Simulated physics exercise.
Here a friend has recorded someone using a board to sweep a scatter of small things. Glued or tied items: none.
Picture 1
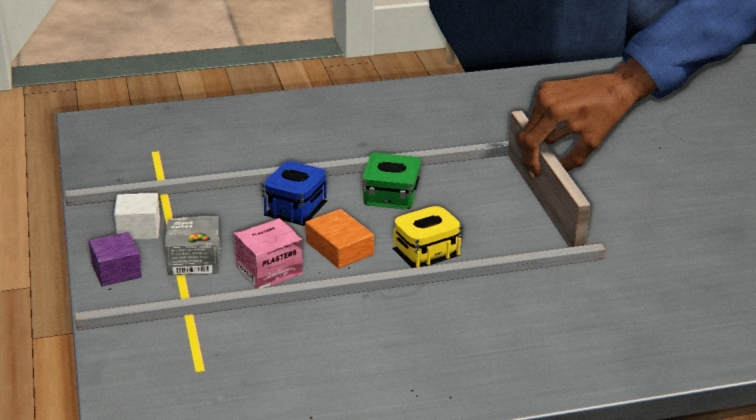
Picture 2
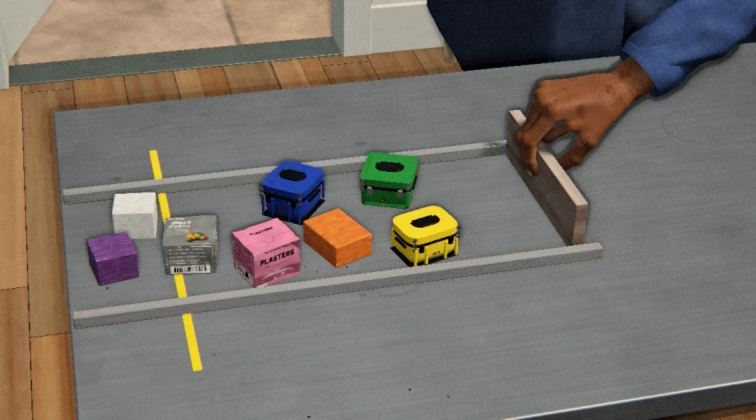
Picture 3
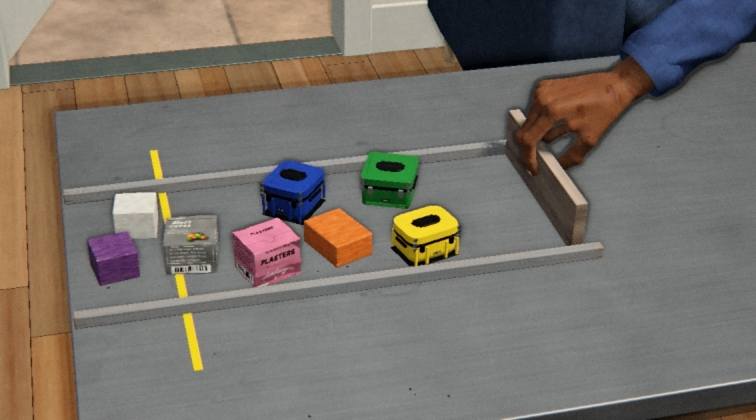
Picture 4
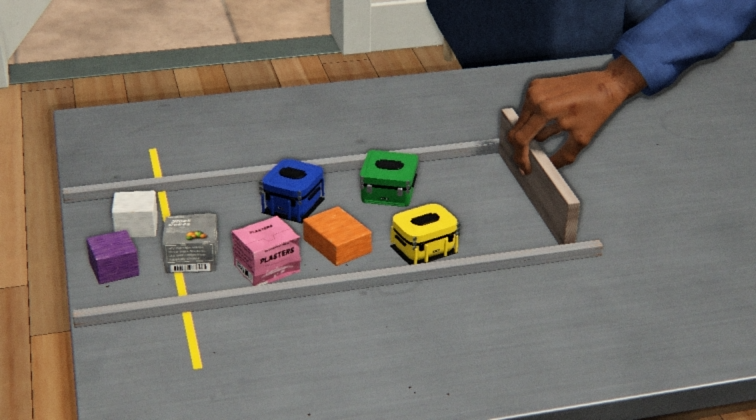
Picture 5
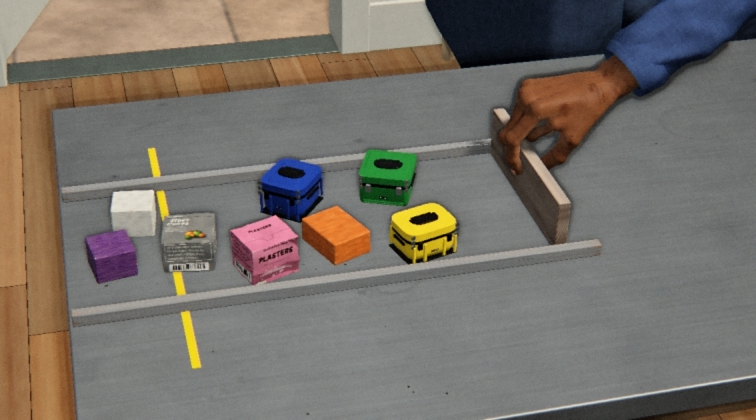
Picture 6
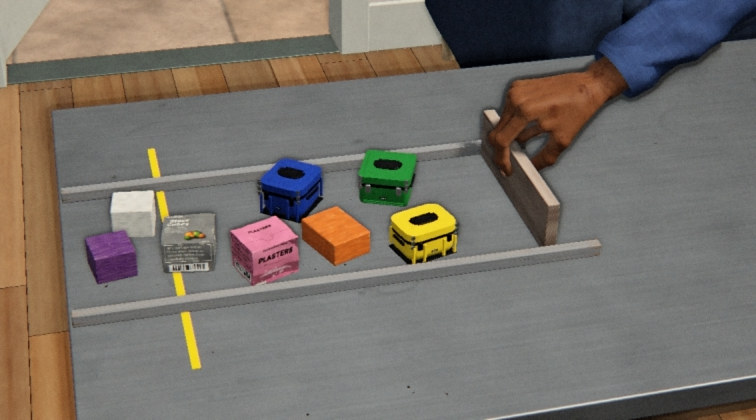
A hand held a wooden board upright at the right end of a railed lane on a grey table, then slid it slightly left toward the small boxes and blocks, which stayed still.
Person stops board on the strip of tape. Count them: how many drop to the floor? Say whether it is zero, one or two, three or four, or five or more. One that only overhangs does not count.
It is three or four.
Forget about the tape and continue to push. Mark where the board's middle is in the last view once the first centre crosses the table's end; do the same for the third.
Pixels in order: Roughly (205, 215), roughly (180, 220).
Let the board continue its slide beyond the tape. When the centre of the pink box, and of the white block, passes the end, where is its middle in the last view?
About (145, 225), and (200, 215) for the other.
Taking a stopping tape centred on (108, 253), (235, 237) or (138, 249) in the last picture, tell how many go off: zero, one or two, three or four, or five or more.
At least five; no fall at all; 5 or more.
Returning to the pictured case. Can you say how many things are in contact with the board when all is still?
Contact count: 2.
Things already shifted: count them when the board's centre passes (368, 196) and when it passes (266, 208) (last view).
Moved so far: 5, later 8.
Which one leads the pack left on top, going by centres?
Nearest at the end: The pink box.
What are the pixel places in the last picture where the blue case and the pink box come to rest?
The blue case stops around (87, 208); the pink box around (85, 280).
Soon after, none off yet; purple block at rest near (111, 256); white block at rest near (133, 215); grey box at rest near (189, 243).
Then, none off yet; purple block at rest near (109, 257); white block at rest near (133, 215); grey box moved a little near (167, 243).
Further on, none off yet; purple block moved about its own width near (74, 263); white block moved about its own width near (91, 210); grey box moved about its own width near (109, 239).
At rest, the number that fall off is three or four; fallen, grey box, white block and purple block.
